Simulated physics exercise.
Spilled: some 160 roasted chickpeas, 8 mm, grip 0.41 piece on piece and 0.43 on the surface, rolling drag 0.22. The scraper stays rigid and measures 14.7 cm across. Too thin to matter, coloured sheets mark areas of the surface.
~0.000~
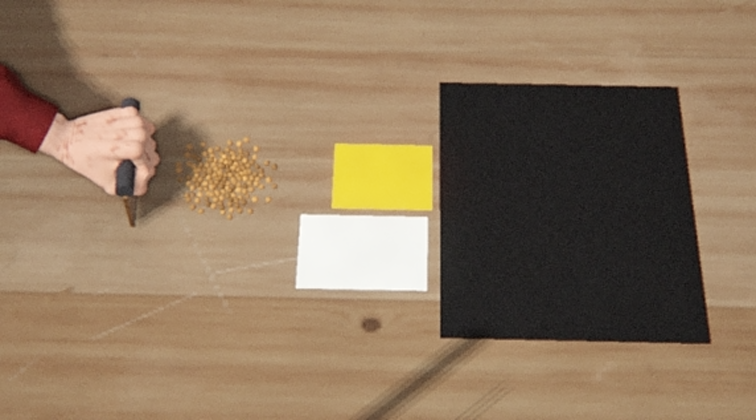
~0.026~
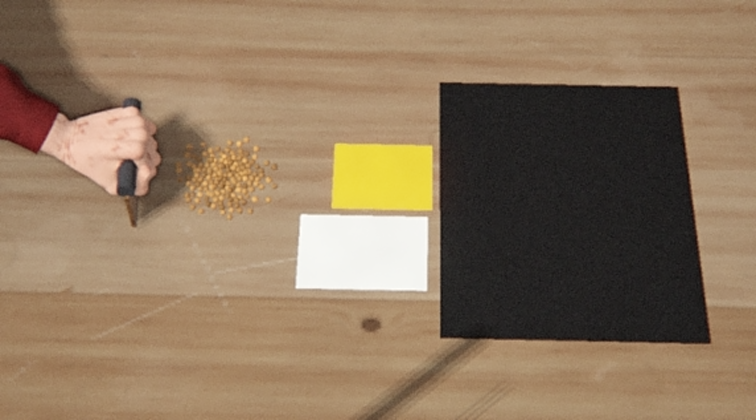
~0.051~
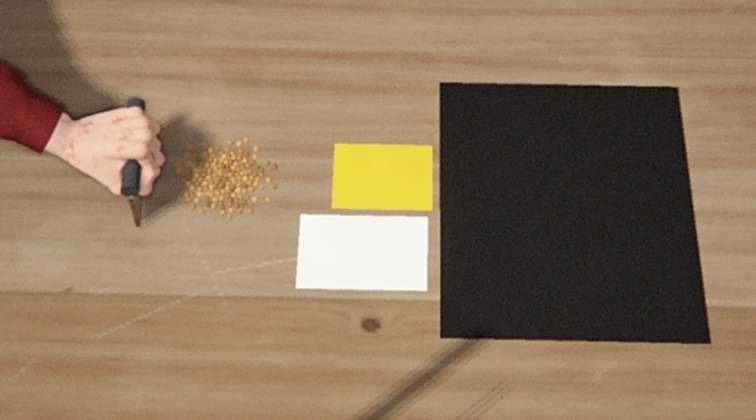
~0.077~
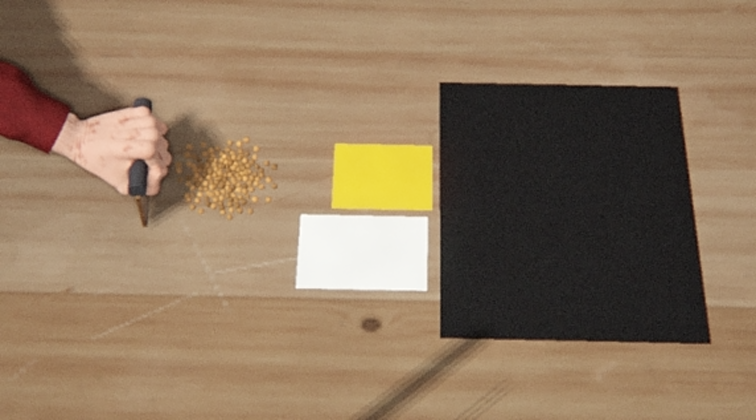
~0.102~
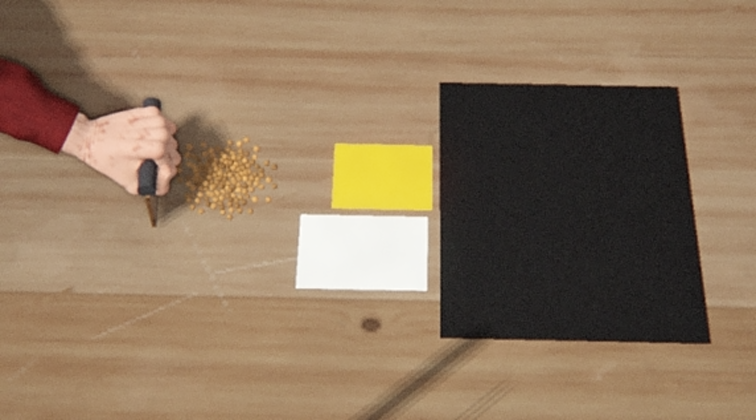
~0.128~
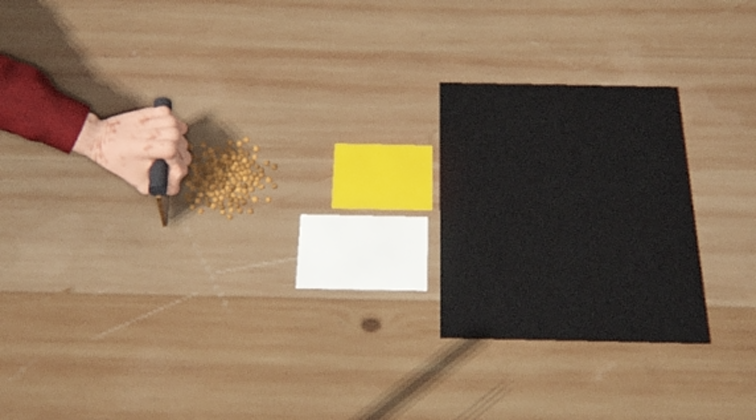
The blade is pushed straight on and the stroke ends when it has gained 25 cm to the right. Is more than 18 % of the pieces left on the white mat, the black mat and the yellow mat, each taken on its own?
White mat: Not more, black mat: Not more, yellow mat: More.
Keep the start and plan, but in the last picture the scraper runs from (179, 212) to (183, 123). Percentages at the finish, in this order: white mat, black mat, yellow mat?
White mat: 25; black mat: 0; yellow mat: 35.
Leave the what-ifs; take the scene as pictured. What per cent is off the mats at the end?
Roughly 20 percent.
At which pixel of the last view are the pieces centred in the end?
The centre ends up near (356, 173) in the last picture.
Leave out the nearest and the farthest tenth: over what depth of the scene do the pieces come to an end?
Around 12 centimetres.
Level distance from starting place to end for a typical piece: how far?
I'd guess near 18 cm, give or take.
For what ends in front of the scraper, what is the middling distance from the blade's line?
Roughly 4 centimetres.
After 0.35 s, scraper 16 cm from its start, spill 13 cm wide; off the mats 100 %.
After 0.58 s, scraper 25 cm from its start, spill 15 cm wide; white mat 5 %, yellow mat 75 %, off the mats 20 %.
After 0.77 s, scraper 25 cm from its start, spill 16 cm wide; white mat 5 %, yellow mat 70 %, off the mats 20 %.
In the end, at 1.0 s, white mat 5 %, yellow mat 70 %, black mat 0 %, off the mats 20 %.
